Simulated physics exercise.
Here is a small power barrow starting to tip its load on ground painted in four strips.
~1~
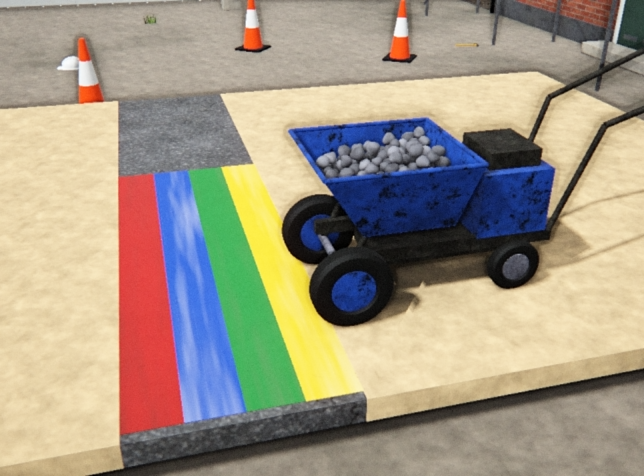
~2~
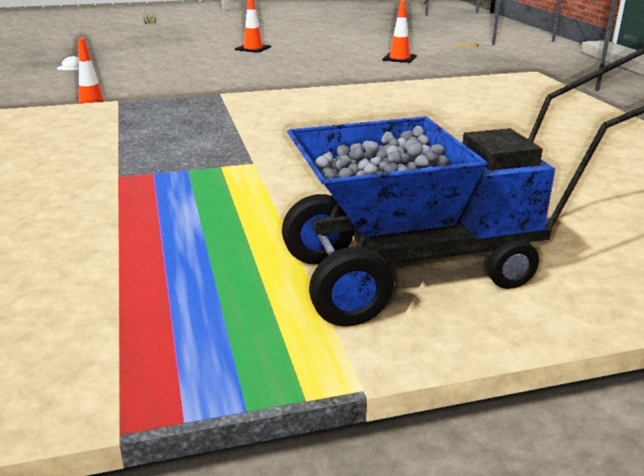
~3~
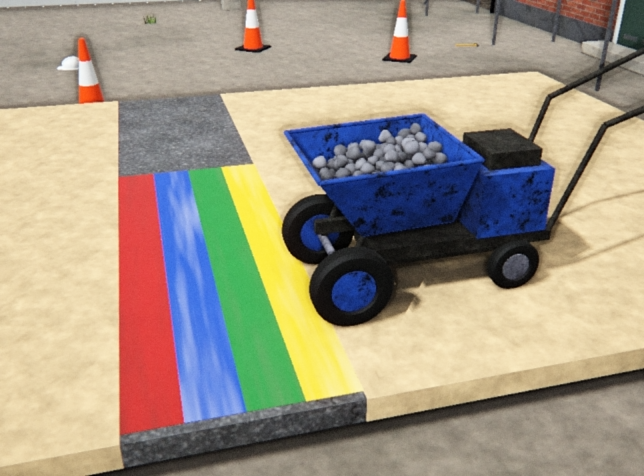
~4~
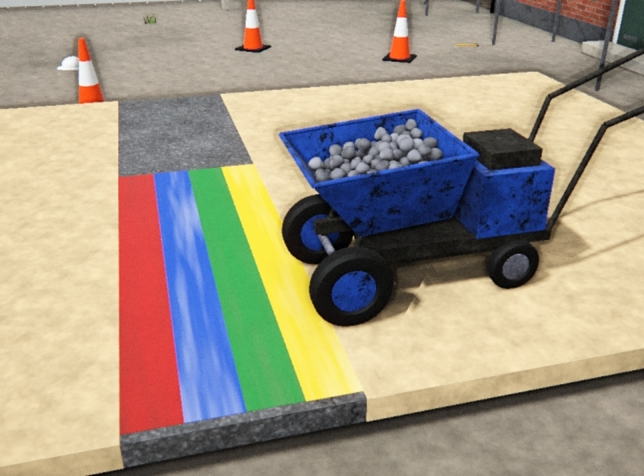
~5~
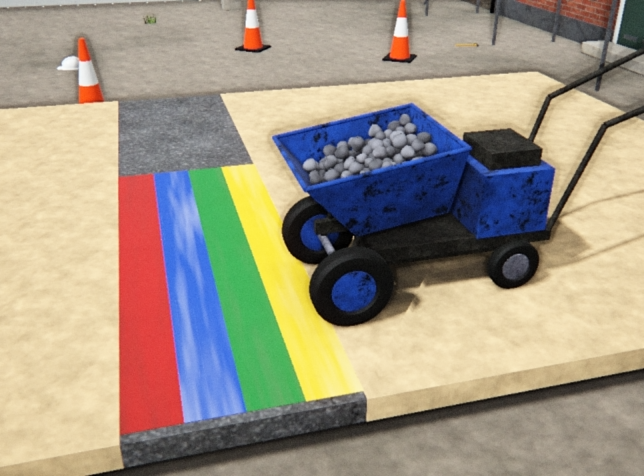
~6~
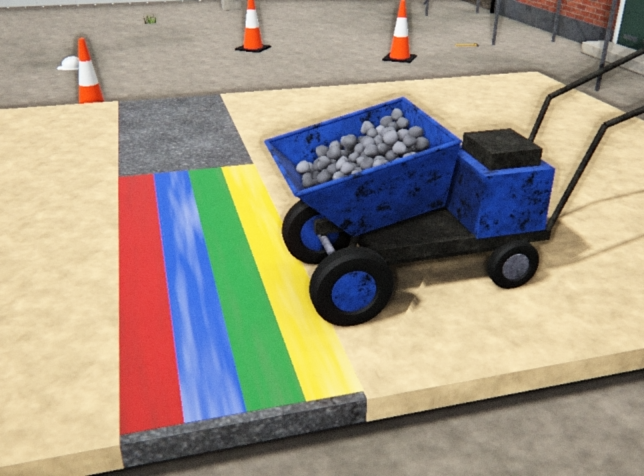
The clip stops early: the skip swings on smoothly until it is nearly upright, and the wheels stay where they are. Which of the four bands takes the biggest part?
Most covered: The blue band.
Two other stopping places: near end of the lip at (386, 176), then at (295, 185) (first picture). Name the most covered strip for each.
In turn: That green strip; that red strip.
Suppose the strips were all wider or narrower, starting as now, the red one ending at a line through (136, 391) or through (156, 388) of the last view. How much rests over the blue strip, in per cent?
About 40 and 30 per cent.
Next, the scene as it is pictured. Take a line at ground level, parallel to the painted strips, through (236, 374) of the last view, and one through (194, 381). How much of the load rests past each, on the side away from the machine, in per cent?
About 80 and 50 per cent.
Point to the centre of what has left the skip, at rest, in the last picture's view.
Roughly at (180, 299).
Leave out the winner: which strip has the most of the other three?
Next in line is the red strip.
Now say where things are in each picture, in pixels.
The first picture shows lip of the skip at (325, 182), level; top of the load at (389, 164), round cobbles; yellow strip at (319, 356); green strip at (264, 365); blue strip at (208, 374); red strip at (149, 384).
The second picture shows lip of the skip at (324, 182), level; top of the load at (388, 164).
The third picture shows lip of the skip at (320, 184), tipped barely; top of the load at (379, 155).
The fourth picture shows lip of the skip at (314, 186), tipped barely; top of the load at (384, 148).
The fifth picture shows lip of the skip at (306, 190), tipped a little; top of the load at (386, 148).
The sixth picture shows lip of the skip at (297, 195), tipped a little; top of the load at (392, 146); yellow strip at (319, 356); green strip at (264, 365); blue strip at (208, 374); red strip at (149, 384).
Soon, skip tipped well over; all in the skip.
A while on, skip tipped steeply; nearly all in the skip; a small part over the blue strip; a stray few falling.
Towards the end, skip tipped right over; about a third in the skip; a stray few over the green strip; about a third over the blue strip; about a quarter over the red strip; a small part off the paint.
Finally, skip tipped right over; a small part in the skip; none over the yellow strip; a small part over the green strip; about half over the blue strip; about a quarter over the red strip; a small part off the paint.
